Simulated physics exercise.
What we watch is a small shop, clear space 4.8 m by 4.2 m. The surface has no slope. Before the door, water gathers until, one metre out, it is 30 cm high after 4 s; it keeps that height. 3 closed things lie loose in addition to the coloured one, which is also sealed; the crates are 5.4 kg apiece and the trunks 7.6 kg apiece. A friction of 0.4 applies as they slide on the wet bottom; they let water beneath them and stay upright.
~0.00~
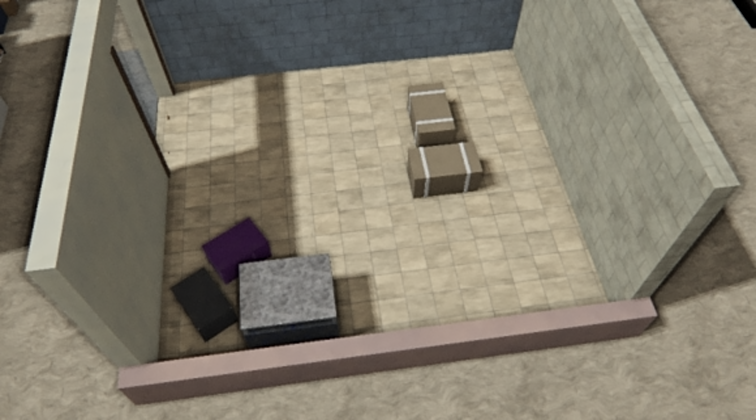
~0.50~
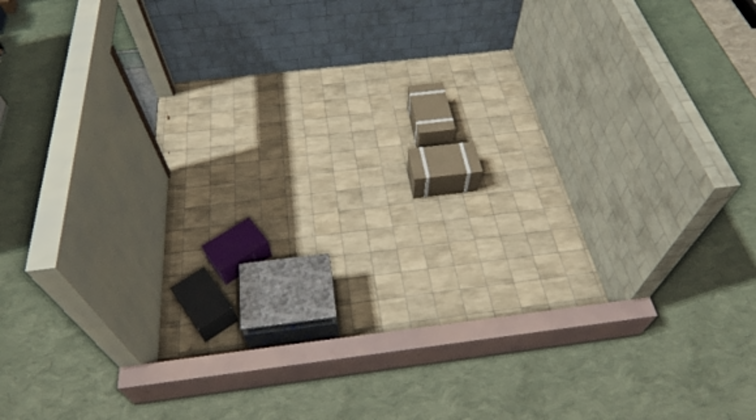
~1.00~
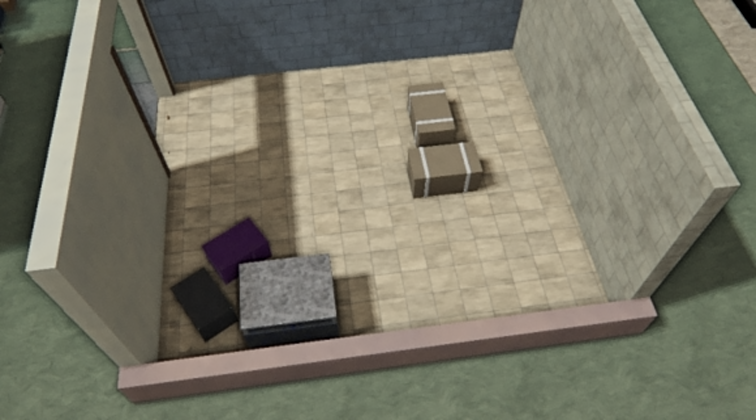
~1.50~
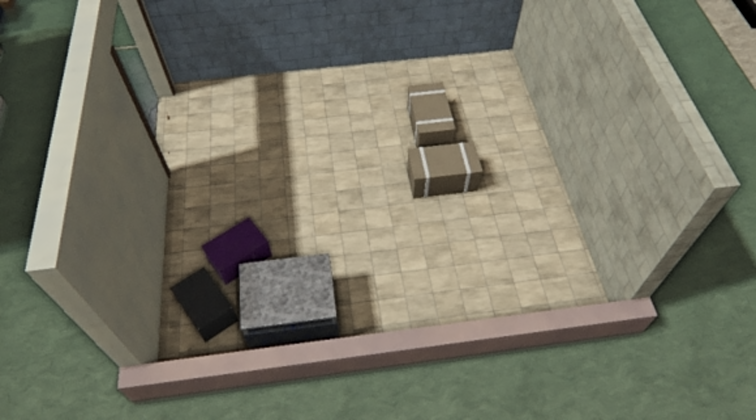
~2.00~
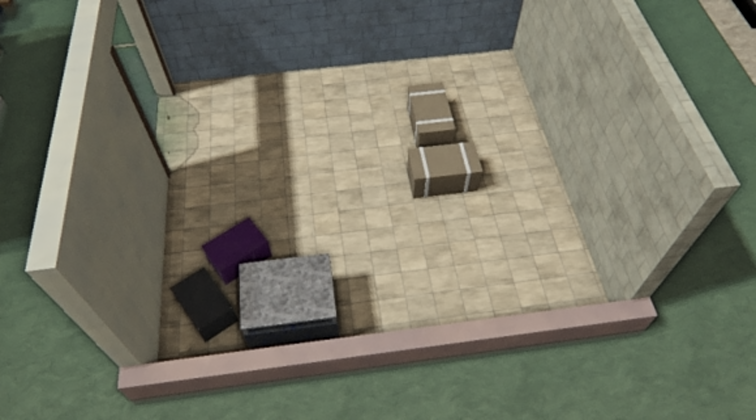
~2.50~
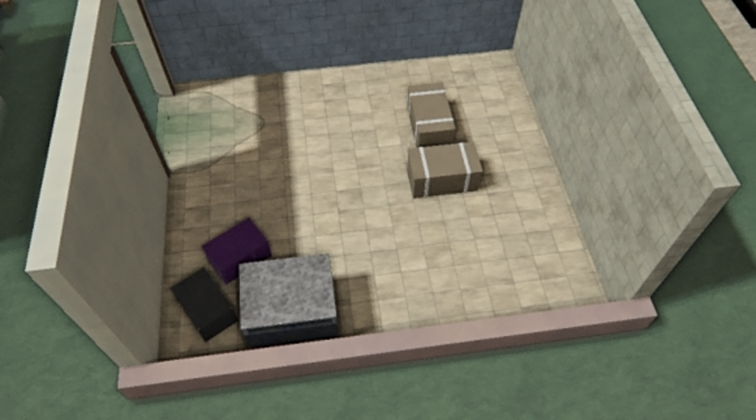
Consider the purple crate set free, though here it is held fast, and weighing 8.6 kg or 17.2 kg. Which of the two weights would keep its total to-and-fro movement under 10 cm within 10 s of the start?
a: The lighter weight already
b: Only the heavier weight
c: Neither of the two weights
The lighter weight already.
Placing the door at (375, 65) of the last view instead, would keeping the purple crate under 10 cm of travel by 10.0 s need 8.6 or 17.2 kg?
Result: Nothing offered works.
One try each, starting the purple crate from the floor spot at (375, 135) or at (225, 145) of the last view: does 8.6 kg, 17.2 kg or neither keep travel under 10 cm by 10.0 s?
First try none suffices, second try none suffices.
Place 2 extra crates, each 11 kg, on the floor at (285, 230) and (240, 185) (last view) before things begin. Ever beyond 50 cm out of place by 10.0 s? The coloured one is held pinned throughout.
In that order: Within it, within it.
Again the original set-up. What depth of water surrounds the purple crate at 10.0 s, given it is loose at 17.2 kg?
Depth: Approx. 2 cm.
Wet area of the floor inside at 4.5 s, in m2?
Somewhere about 9.0 m2, give or take.
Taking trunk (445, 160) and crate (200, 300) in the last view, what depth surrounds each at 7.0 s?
Close to 8 and 0 centimetres.
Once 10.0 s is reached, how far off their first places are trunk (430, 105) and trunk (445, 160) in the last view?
In that order: 200 cm, 150 cm.
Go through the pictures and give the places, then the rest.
The purple crate at (235, 244), on the bottom; 0.0 m2 under water; 0 of 4 have shifted, in the first picture.
The purple crate at (235, 244), on the bottom; 0.0 m2 under water; 0 of 4 have shifted, in the second picture.
The purple crate at (235, 244), on the bottom; 0.0 m2 under water; 0 of 4 have shifted, in the third picture.
The purple crate at (235, 244) rests on the ground; 0.0 m2 under water; 0 of 4 have shifted, in the fourth picture.
The purple crate at (235, 244) rests on the ground; water covers 0.3 m2; 0 of 4 have shifted, in the fifth picture.
The purple crate at (235, 244), on the bottom; water covers 1.1 m2; 0 of 4 have shifted, in the sixth picture.
After 3.5 s the purple crate would be 0 cm from its start with 8.6 kg and 0 cm from its start with 17.2 kg; 0 cm of water round it then.
After 4.5 s the purple crate would be 0 cm from its start with 8.6 kg and 0 cm from its start with 17.2 kg; 0 cm of water round it then.
After 7.0 s the purple crate would be 0 cm from its start with 8.6 kg and 0 cm from its start with 17.2 kg; 1 cm of water round it then.
After 10.0 s the purple crate would be 0 cm from its start with 8.6 kg and 0 cm from its start with 17.2 kg; 2 cm of water round it then.
